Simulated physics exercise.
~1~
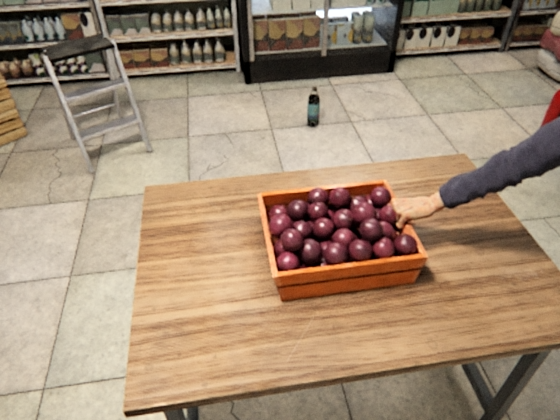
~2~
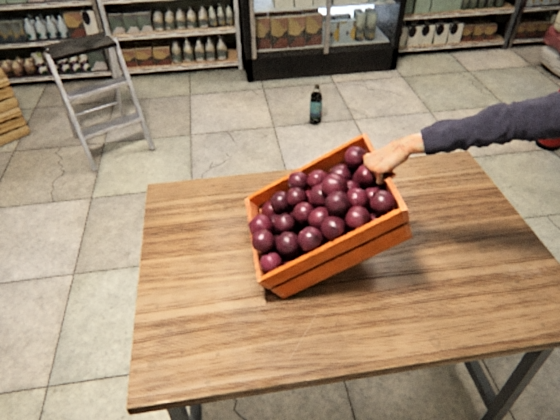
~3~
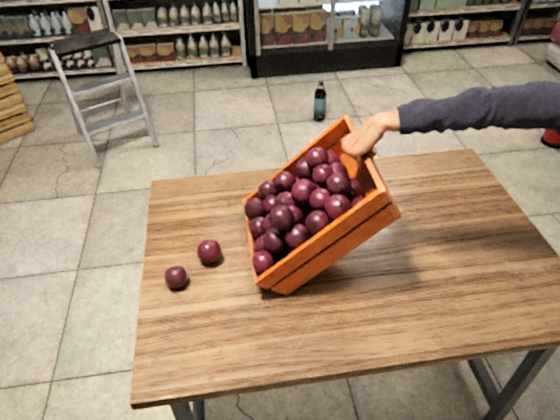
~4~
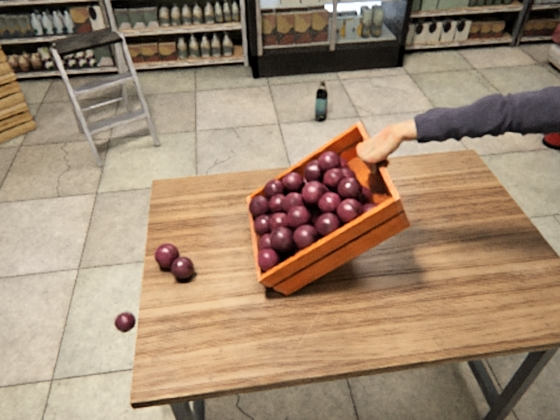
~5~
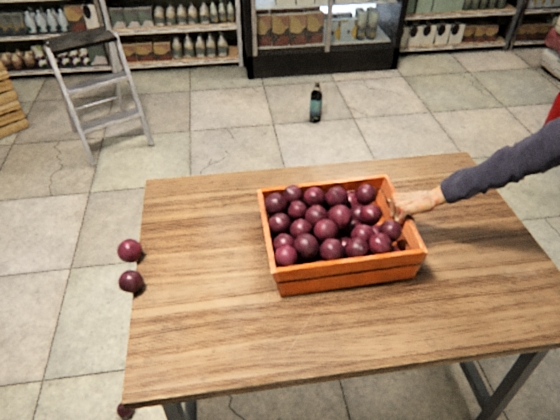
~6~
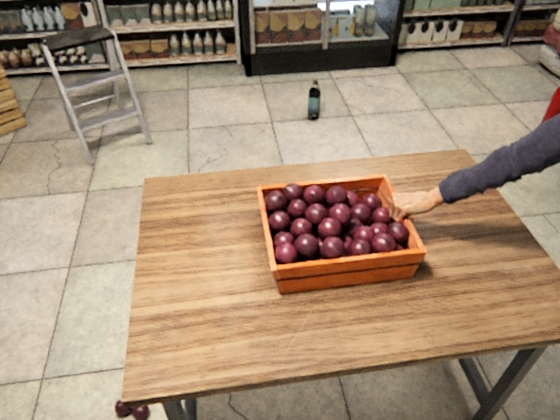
In the video, a hand lifts the right side of an orange tub full of dark red onions on a wooden table, and a few roll out leftward. The hand lowers the tub flat, and the escaped onions drop off the table's left side while most stay inside.
